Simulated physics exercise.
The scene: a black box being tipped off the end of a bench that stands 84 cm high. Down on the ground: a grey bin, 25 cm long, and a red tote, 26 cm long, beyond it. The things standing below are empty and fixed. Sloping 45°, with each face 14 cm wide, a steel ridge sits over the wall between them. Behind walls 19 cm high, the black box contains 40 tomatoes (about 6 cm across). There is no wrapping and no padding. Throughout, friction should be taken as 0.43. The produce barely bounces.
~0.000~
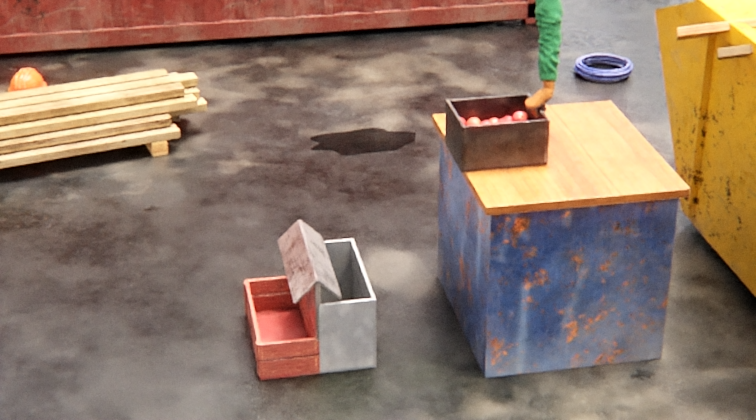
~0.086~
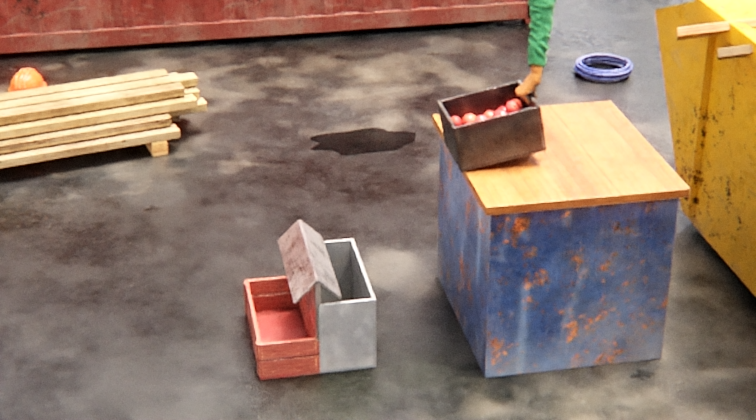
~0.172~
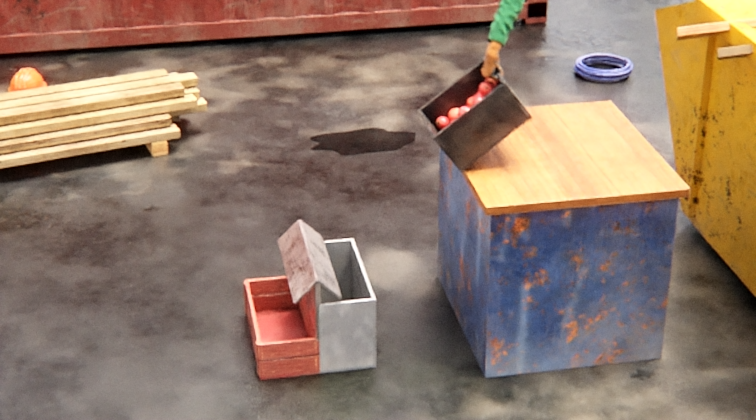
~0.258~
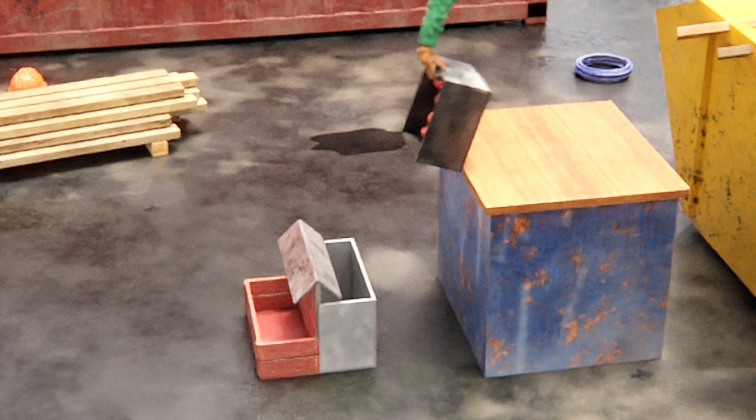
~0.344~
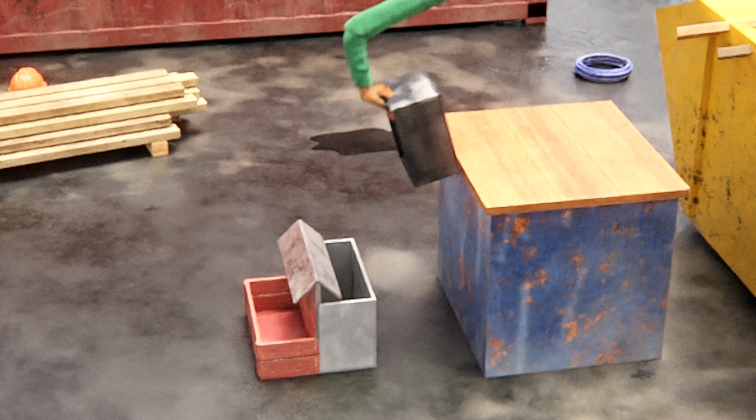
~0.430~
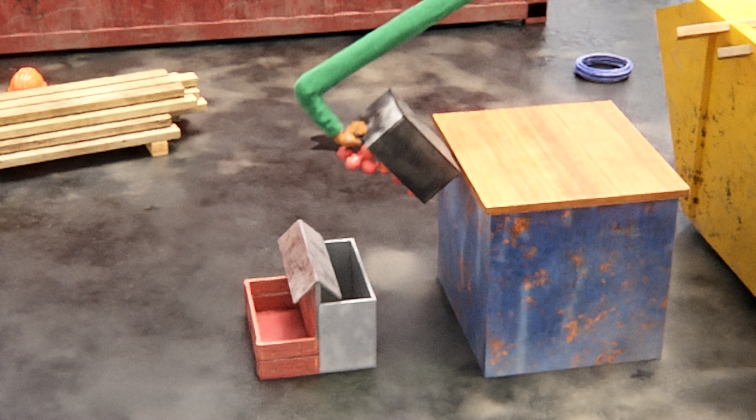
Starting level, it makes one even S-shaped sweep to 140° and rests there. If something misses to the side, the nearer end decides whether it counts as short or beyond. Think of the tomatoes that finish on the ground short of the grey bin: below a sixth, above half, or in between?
On the ground short of the grey bin: A sixth up to half of the load.
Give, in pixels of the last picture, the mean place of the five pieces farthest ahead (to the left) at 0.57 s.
About (301, 254).
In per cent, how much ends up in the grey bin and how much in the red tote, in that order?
It works out to roughly 50 per cent and 5 per cent, in that order.
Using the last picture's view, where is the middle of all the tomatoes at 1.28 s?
(349, 330).
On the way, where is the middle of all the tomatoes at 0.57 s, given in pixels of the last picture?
I'd say close to (346, 234).
After 0.57 s, tilt 140°; 40 in the air.
After 0.74 s, tilt 140°; 12 in the grey bin, 1 in the red tote, 5 on the ground short of the grey bin and 22 in the air.
After 0.97 s, tilt 140°; 21 in the grey bin, 2 in the red tote, 12 on the ground short of the grey bin, 3 on the ground beyond the red tote and 2 in the air.
Final count (at 1.28 s), 21 in the grey bin, 2 in the red tote, 13 on the ground short of the grey bin and 4 on the ground beyond the red tote. Asked share, 13 of 40, 32 per cent.
